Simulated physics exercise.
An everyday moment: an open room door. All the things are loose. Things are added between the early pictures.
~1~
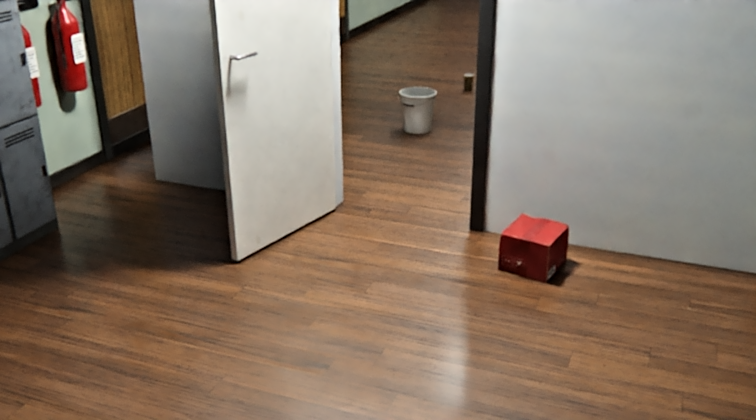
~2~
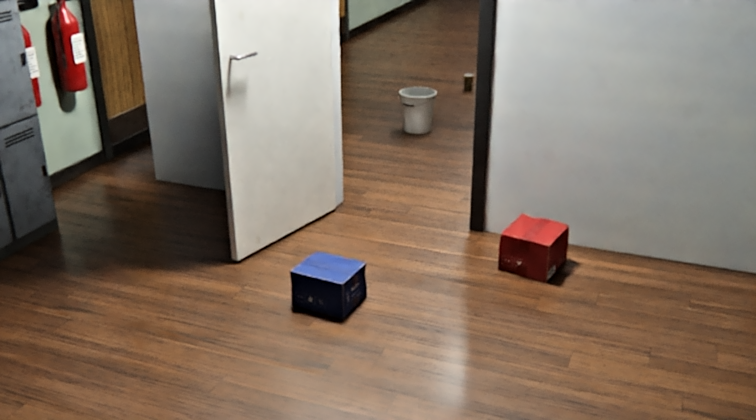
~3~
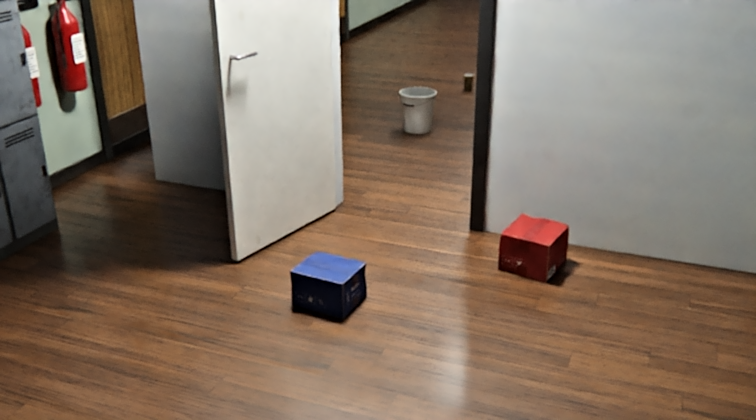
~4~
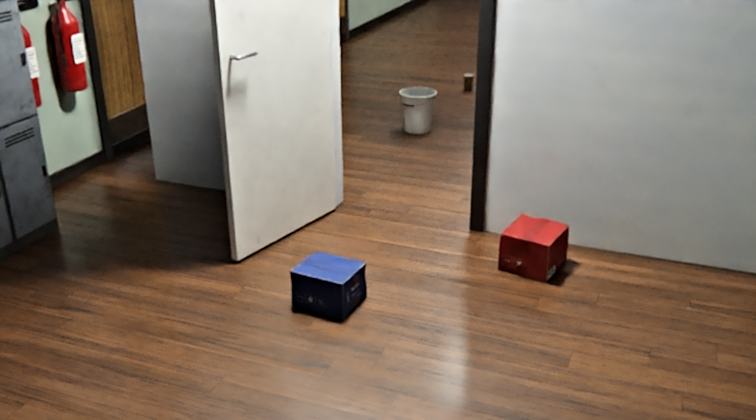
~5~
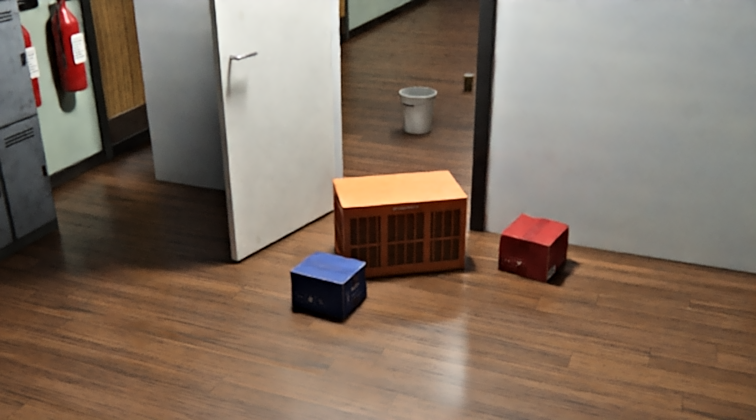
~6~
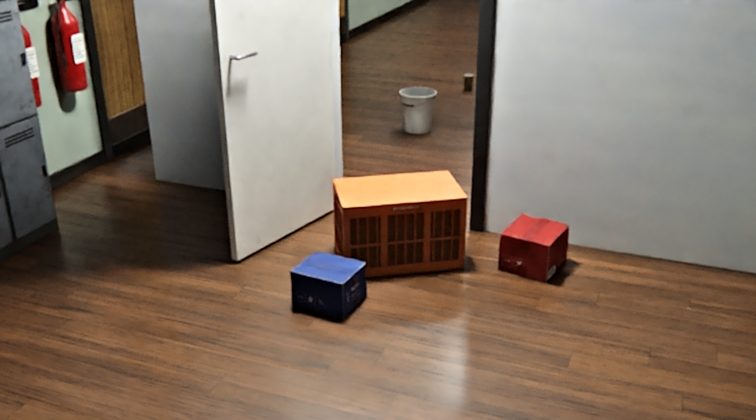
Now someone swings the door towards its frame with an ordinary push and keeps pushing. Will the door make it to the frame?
As it turns out, it is blocked.
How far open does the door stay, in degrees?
About 65°.
Then, 0.50 s after the last picture, open by 97°.
Then, 0.90 s after the last picture, open by 83°.
Then, 1.20 s after the last picture, open by 71°.
At rest, open by 66°; all 3 in place. Seen from the same camera at the end, orange chest near (399, 224).
